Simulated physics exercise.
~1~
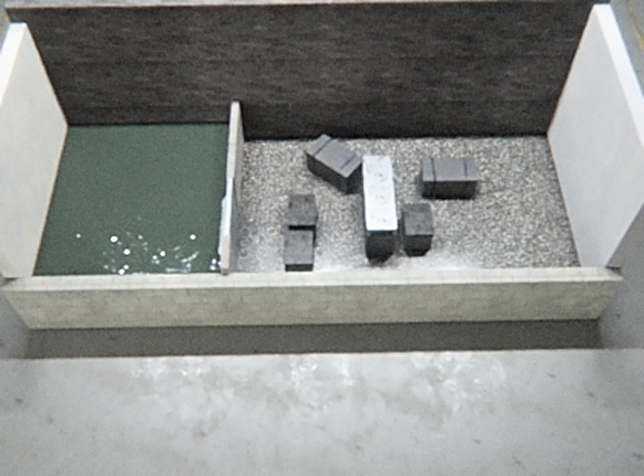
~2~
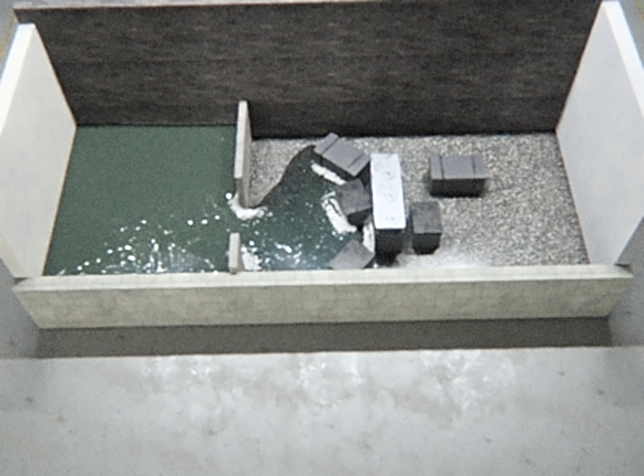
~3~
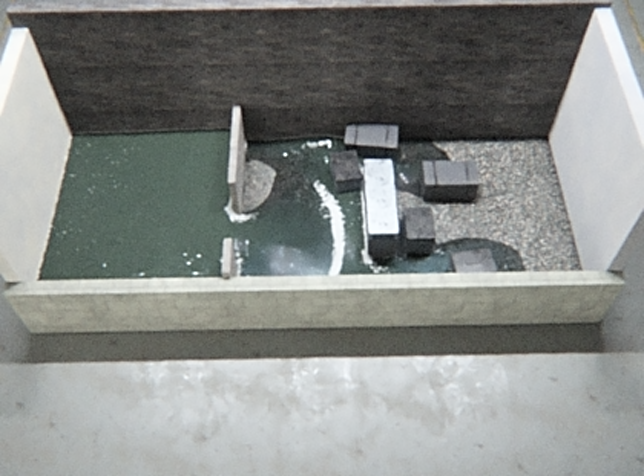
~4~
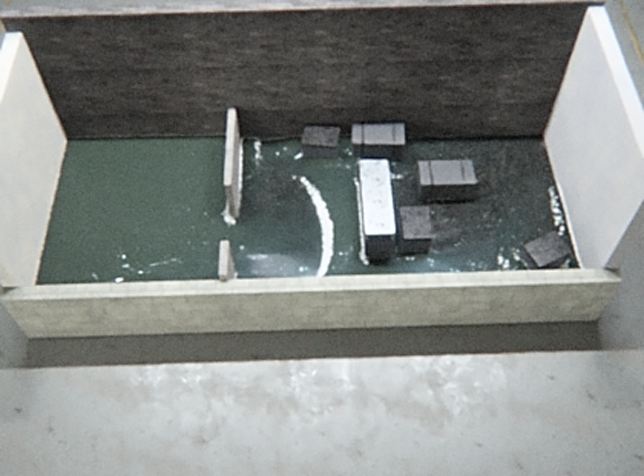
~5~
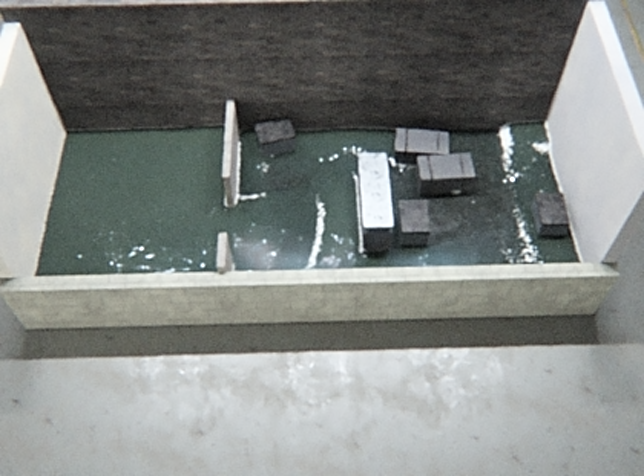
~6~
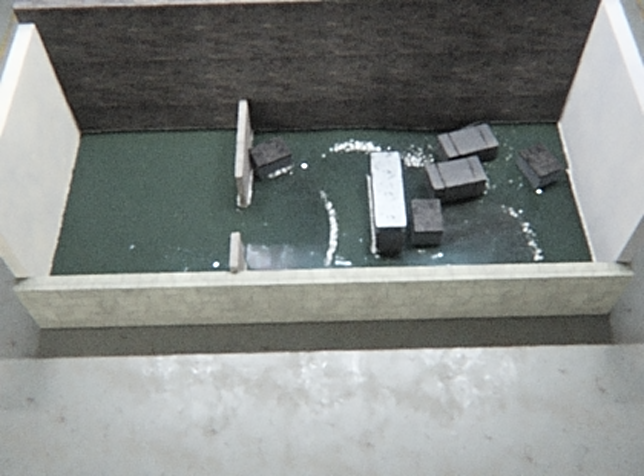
Green water pouring through a gap in a partition and flooding a gravel-floored tank, carrying some dark blocks away while others stay put.
